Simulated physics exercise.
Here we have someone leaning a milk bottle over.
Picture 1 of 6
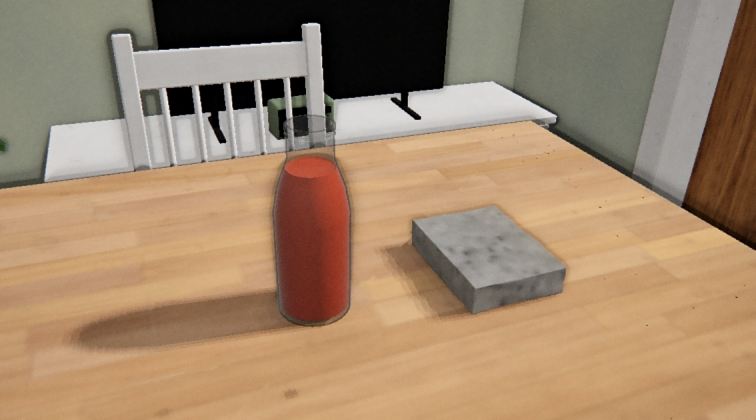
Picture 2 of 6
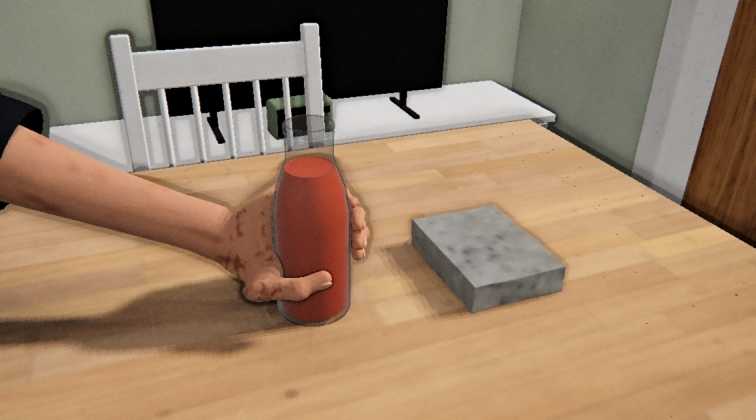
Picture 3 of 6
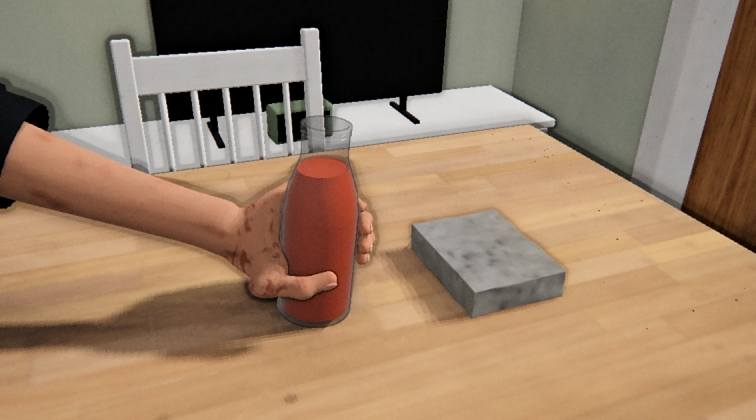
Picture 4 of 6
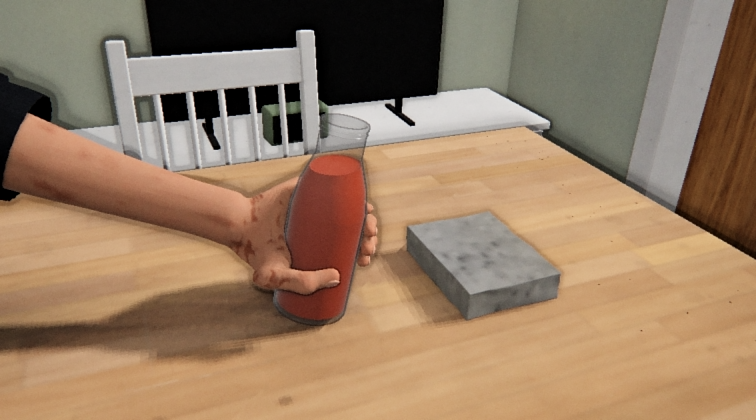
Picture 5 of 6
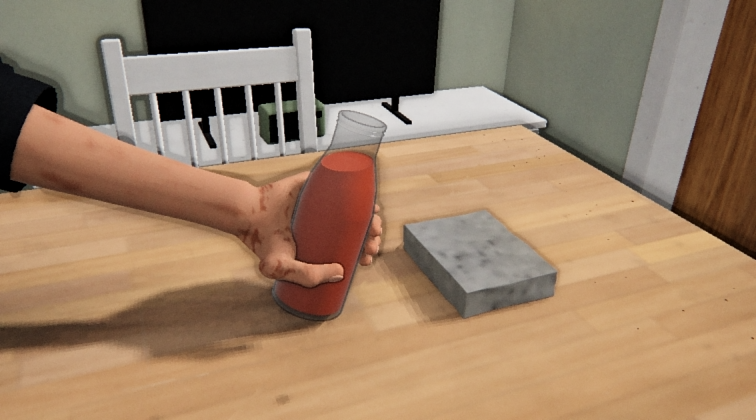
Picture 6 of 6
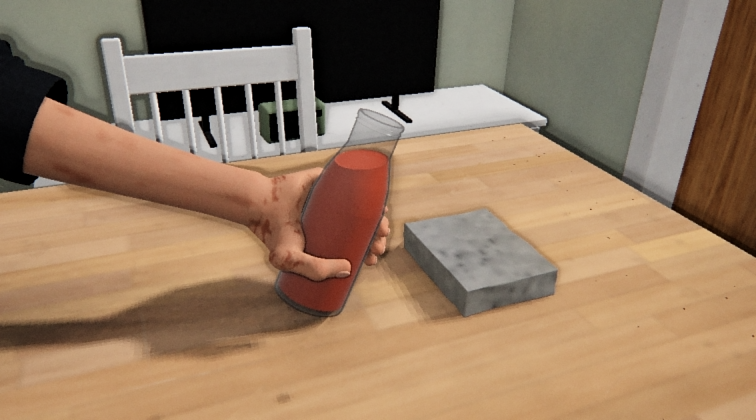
A bottle of red liquid, about three quarters full, stands upright on a light wooden table, seen from slightly above, with a white chair and dark screen behind. A flat grey brick lies to its right. A hand reaches in from the left, grips the bottle and leans it gradually rightward on its base, its neck moving towards the brick's side, while the view shifts very slightly.
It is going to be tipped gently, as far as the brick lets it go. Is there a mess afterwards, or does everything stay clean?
It's going to leak over the lip, I reckon.
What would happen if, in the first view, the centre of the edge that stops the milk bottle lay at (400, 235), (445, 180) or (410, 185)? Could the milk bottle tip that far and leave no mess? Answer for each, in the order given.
Going one by one, I'd say nothing escapes, nothing escapes and nothing escapes.
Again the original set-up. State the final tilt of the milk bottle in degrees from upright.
About 70°.
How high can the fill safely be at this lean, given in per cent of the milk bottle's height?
My guess is some 60 per cent.
Shortly, the milk bottle leans by about 45°; none is lost.
Then, the milk bottle leans by about 65°; it has lost some; nearly all of the tomato juice is inside.
At the finish, the milk bottle leans by about 70°, against the brick; it has lost some; nearly all of the tomato juice is inside.
